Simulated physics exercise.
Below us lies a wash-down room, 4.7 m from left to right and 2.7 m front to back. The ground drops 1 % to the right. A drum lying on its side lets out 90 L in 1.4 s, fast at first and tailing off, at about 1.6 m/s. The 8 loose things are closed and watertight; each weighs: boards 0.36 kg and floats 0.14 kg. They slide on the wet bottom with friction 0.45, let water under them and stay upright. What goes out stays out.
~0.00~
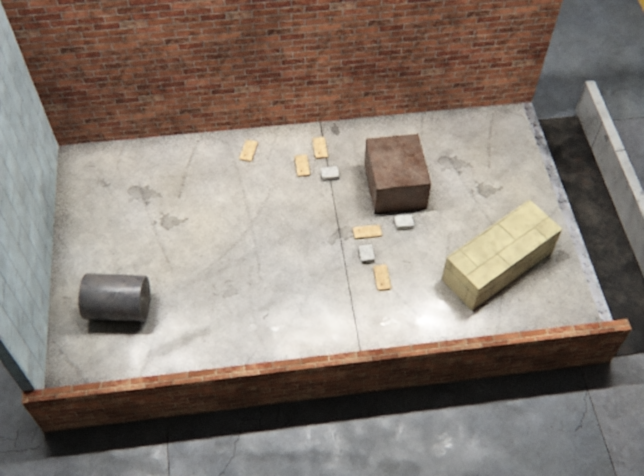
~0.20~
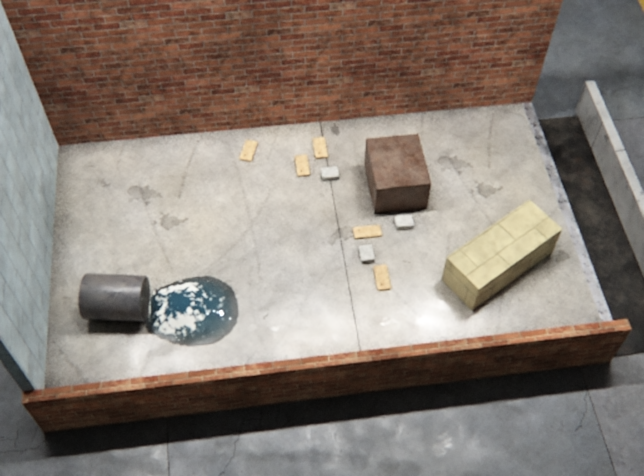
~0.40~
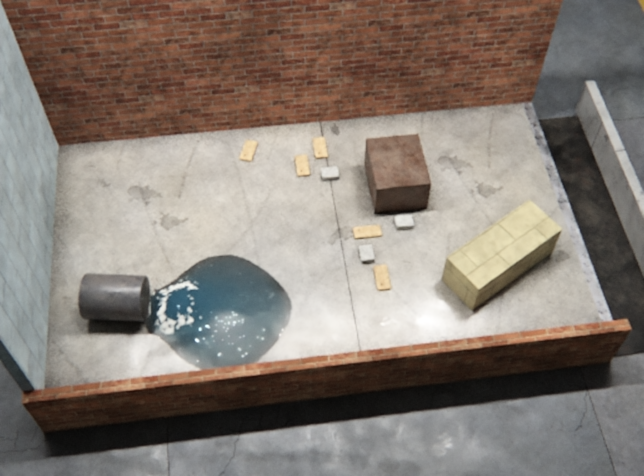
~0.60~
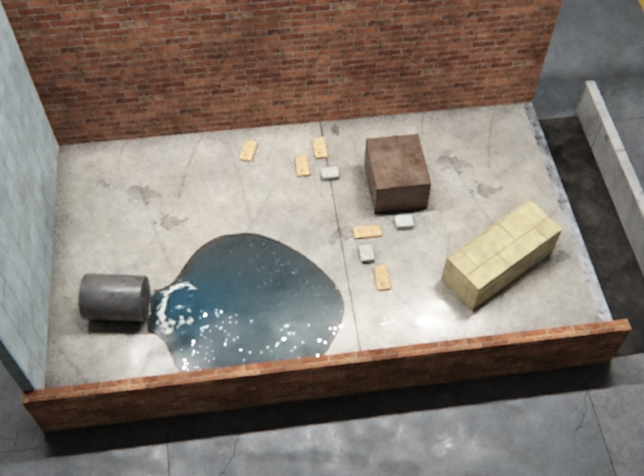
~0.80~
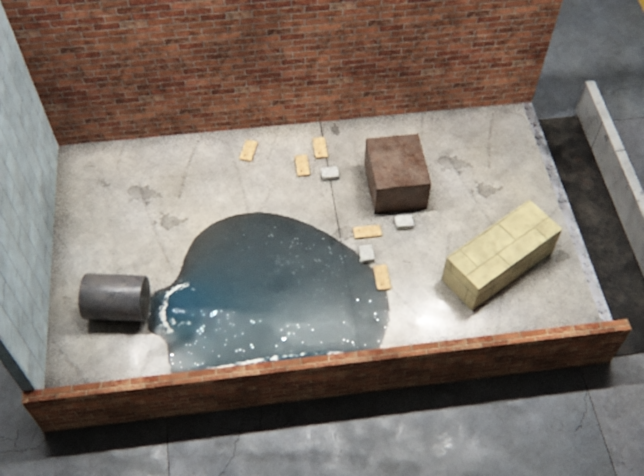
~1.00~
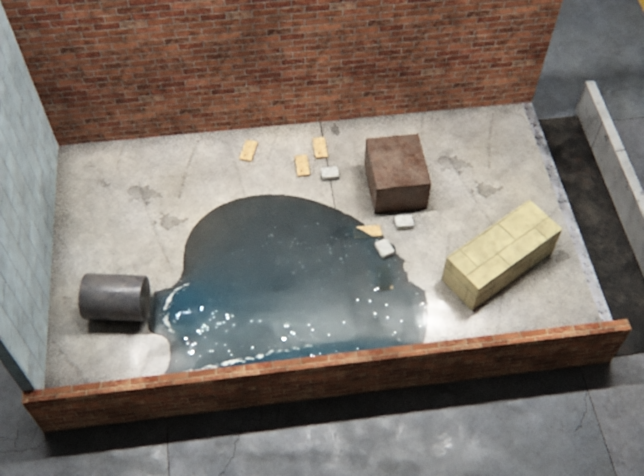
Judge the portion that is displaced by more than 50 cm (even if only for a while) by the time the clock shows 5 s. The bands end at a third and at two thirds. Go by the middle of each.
Share: One to two thirds.
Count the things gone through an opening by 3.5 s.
I count 2.
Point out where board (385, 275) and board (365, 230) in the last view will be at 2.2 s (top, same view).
Around (461, 240) and (430, 219).
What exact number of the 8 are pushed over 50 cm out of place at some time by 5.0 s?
I count 5.
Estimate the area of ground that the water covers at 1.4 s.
Roughly 4.5 m2.
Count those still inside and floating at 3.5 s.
4 of them.
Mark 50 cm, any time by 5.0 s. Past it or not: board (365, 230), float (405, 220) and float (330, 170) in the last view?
In turn: More, past it, over.
After 1.4 s 1 of 8 are over 50 cm from their spots; 2 afloat.
After 2.2 s 5 of 8 are over 50 cm from their spots; 4 afloat.
After 3.5 s 5 of 8 are over 50 cm from their spots; 4 afloat.
After 5.0 s 5 of 8 are over 50 cm from their spots, and 5 have been at some point; 1 afloat.
